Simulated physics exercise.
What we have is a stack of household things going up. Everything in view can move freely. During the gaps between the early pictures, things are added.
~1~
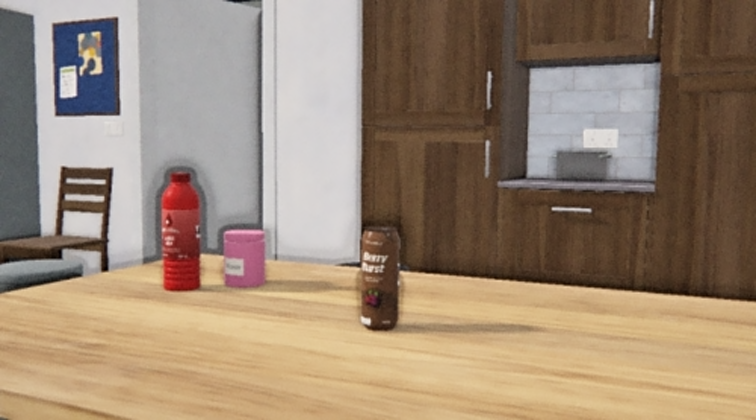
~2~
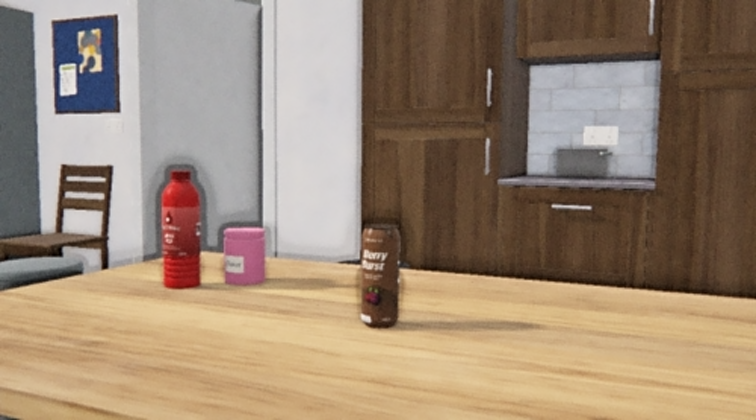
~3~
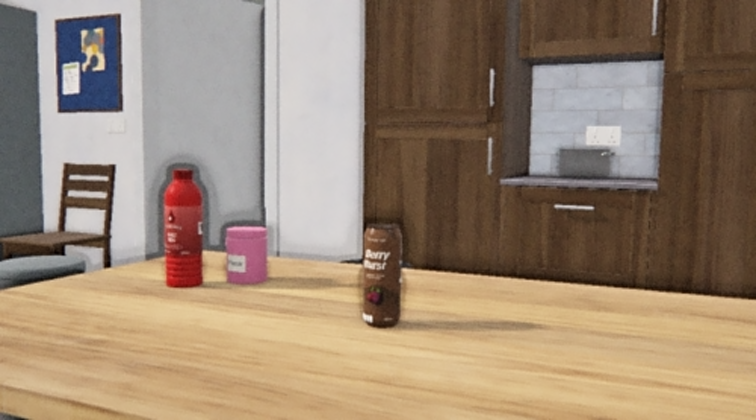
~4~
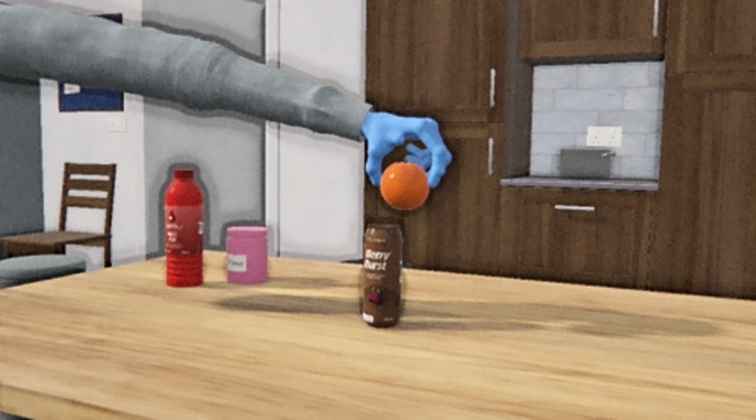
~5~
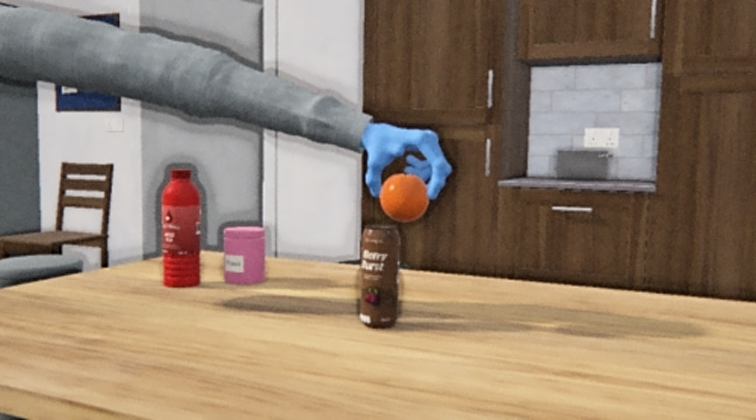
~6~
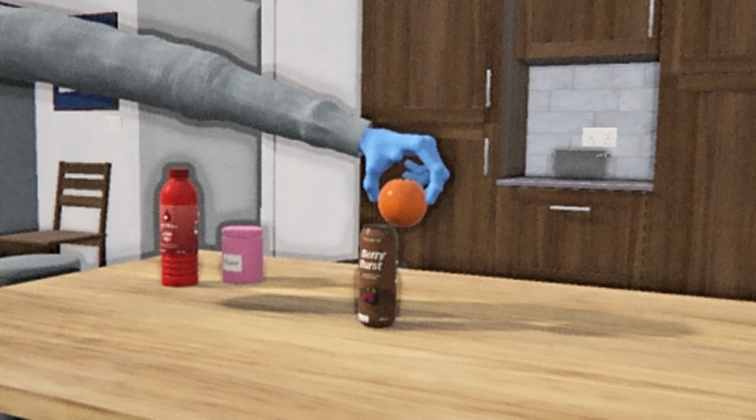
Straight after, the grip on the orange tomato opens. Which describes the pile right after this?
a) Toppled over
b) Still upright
The answer is a.
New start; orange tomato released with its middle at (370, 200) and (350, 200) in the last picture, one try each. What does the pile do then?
On the first go it remains standing, and on the second it collapses.
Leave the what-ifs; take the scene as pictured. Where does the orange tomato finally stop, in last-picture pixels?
End position in the final view: Approximately (444, 310).
Then, 0.36 s later than the last frame, orange tomato now fallen.
Then, 0.72 s later than the last frame, nothing new.
When it is over, fallen, orange tomato; the other 3 as before. End places, in pixels of the last picture, orange tomato near (444, 309). The pile loses its balance.
